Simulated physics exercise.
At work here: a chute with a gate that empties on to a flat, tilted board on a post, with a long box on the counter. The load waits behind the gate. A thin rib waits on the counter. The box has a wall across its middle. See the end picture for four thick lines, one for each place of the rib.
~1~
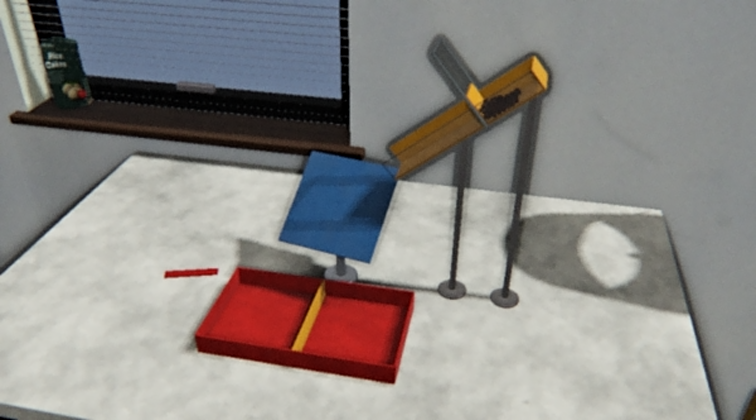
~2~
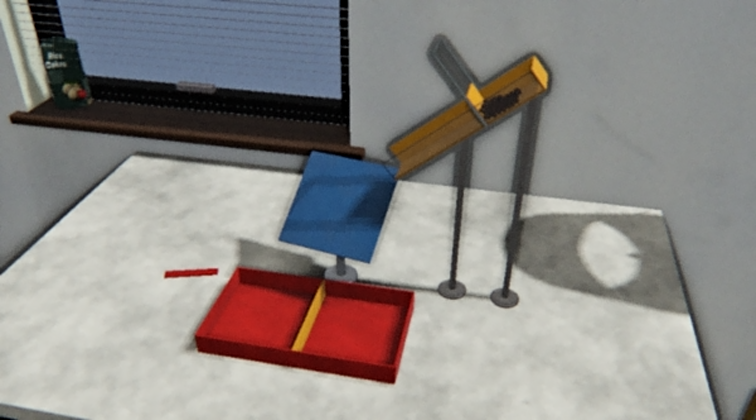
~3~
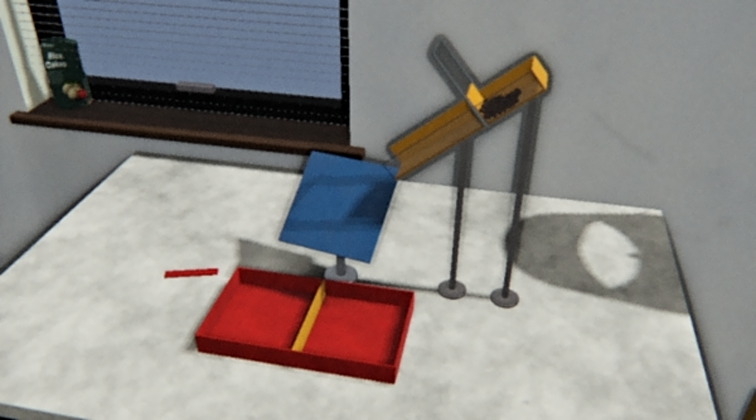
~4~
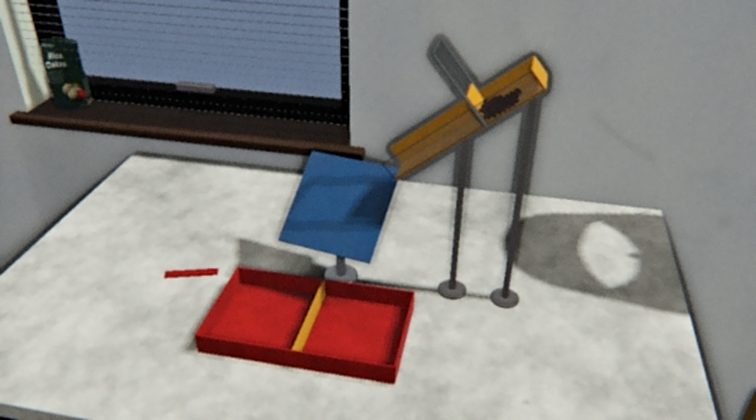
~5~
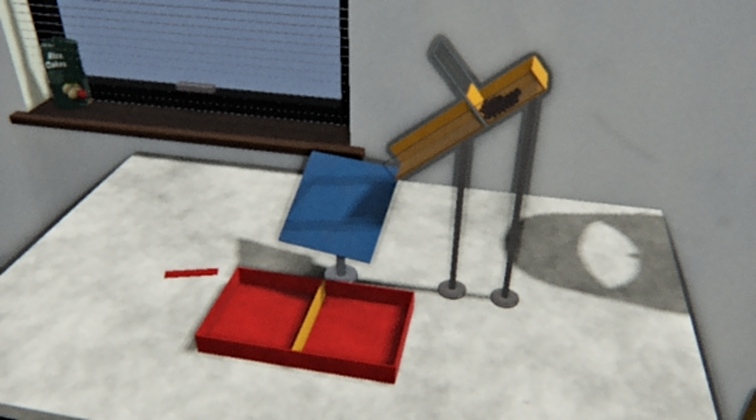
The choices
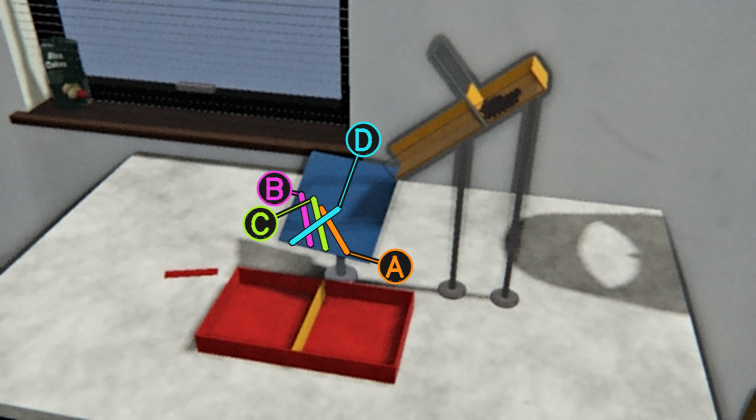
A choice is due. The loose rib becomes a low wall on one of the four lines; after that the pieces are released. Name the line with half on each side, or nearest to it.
B works best here.
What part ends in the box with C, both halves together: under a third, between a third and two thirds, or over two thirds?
Over two thirds.
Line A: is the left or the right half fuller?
The right half.
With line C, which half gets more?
More lands on the right.
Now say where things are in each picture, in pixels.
In the first picture, load behind the gate near (497, 106), allspice berries; lip of the chute near (399, 172), sloping fairly steeply.
In the second picture, middle of the board near (339, 204), tilted fairly steeply; middle of its low edge near (322, 251); of its high edge near (356, 160).
In the third picture, front corners of the box near (195, 335) and (395, 367); front end of its middle wall near (293, 350); gate still shut near (471, 94).
In the fourth picture, middle of the load near (497, 106); lip near (399, 172).
In the fifth picture, middle of the load near (497, 106); lip near (399, 172).
On the marked copy, line A from (321, 208) to (347, 252); line B from (301, 194) to (310, 244); line C from (313, 198) to (325, 248); line D from (338, 208) to (292, 242).
For line A, of what is caught, a small share in the left half, the bulk in the right.
For line B, of what is caught, close to half in the left half, close to half in the right.
For line C, of what is caught, a small share in the left half, the bulk in the right.
For line D, of what is caught, all but a few in the left half, a small share in the right.
